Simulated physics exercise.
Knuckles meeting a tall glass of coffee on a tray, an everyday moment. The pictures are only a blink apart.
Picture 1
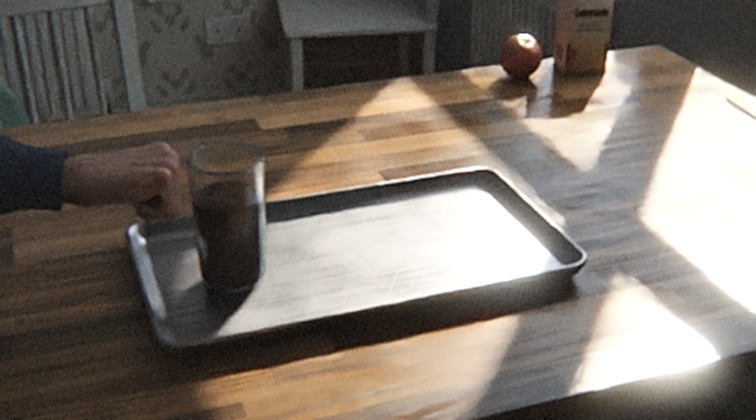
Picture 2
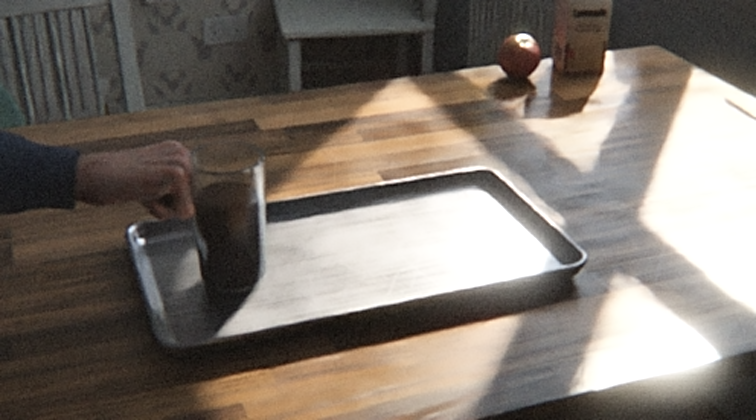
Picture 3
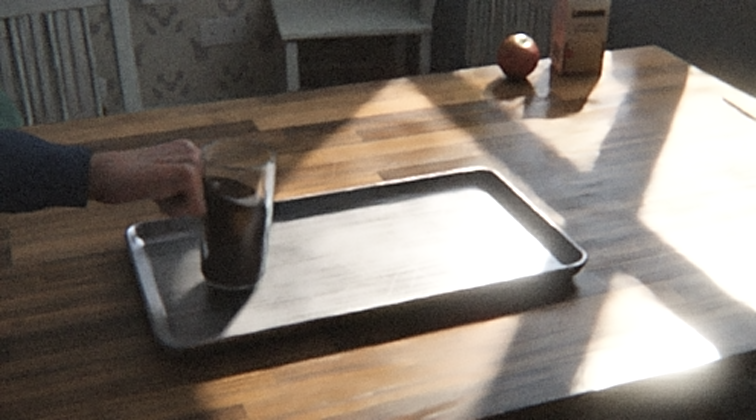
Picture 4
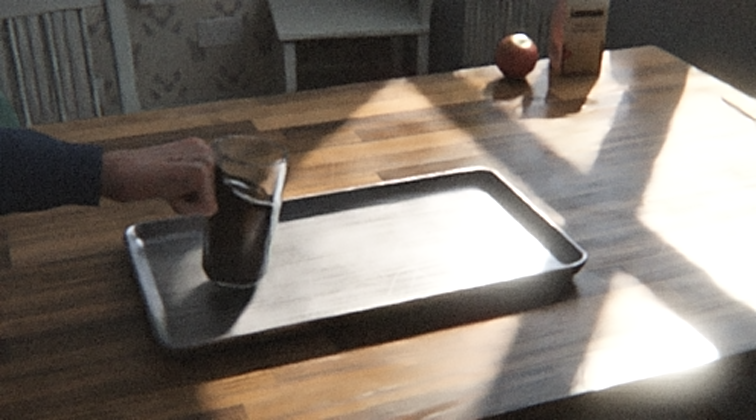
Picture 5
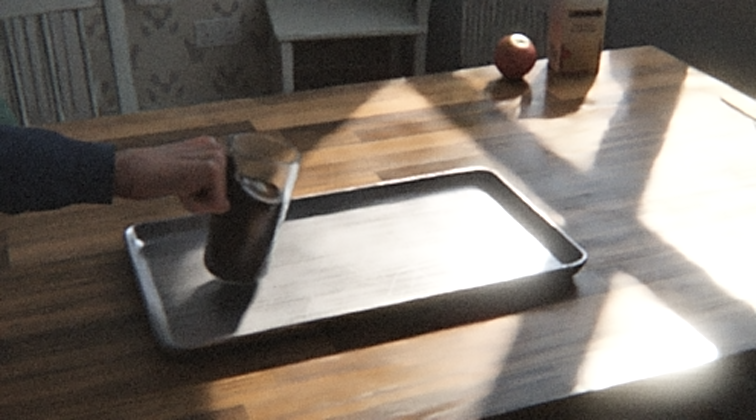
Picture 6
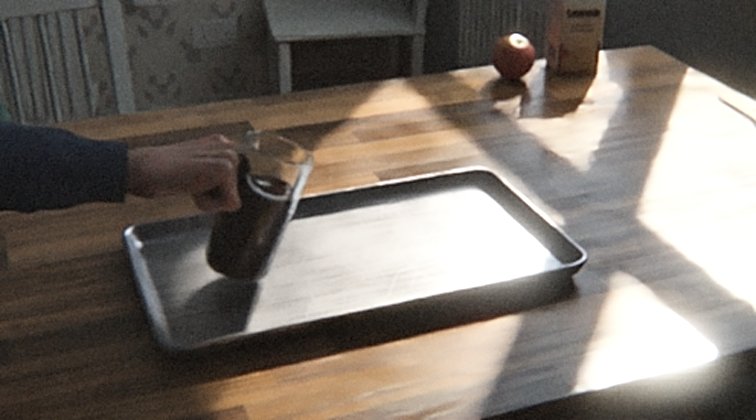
The footage shows a hand in a dark sleeve pressing its knuckles against a tall glass of dark coffee on a metal tray, and the glass gradually leans to the right as the hand moves rightward with it.
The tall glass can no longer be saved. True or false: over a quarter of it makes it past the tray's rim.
True.
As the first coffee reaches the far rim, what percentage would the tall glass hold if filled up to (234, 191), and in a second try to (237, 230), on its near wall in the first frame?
About 55 per cent first, then about 75 per cent.
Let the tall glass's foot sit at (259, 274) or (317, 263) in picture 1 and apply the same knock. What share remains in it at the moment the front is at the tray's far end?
Try one: About 65 %; try two: About 80 %.
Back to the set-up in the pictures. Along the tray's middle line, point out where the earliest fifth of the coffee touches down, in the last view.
I'd mark it somewhere close to pixel (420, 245).
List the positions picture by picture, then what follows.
The first picture shows tilt 0°; right rim (261, 154); surface from (195, 196) to (258, 187); the tray's far rim is at (537, 211); the tray is clear ahead.
The second picture shows tilt 0°; right rim (261, 154); surface from (194, 197) to (258, 187).
The third picture shows tilt 5°; right rim (273, 153); surface from (204, 177) to (260, 190).
The fourth picture shows tilt 11°; right rim (285, 153); surface from (214, 162) to (274, 193).
The fifth picture shows tilt 16°; right rim (298, 154); surface from (220, 190) to (283, 188).
The sixth picture shows tilt 22°; right rim (310, 157); surface from (225, 196) to (294, 182).
A moment on, the tall glass is falling and 100 per cent is in the glass, 0 on the tray and 0 above or beyond its rim.
Next, the tall glass lies on its side and 87 per cent is in the glass, 5 on the tray and 8 above or beyond its rim.
Then the tall glass lies on its side and 48 per cent is in the glass, 43 on the tray and 8 above or beyond its rim.
Later the tall glass lies on its side and 25 per cent is in the glass, 41 on the tray and 34 above or beyond its rim.
In the end 65 per cent is held by tray and glass, 35 is off the tray.
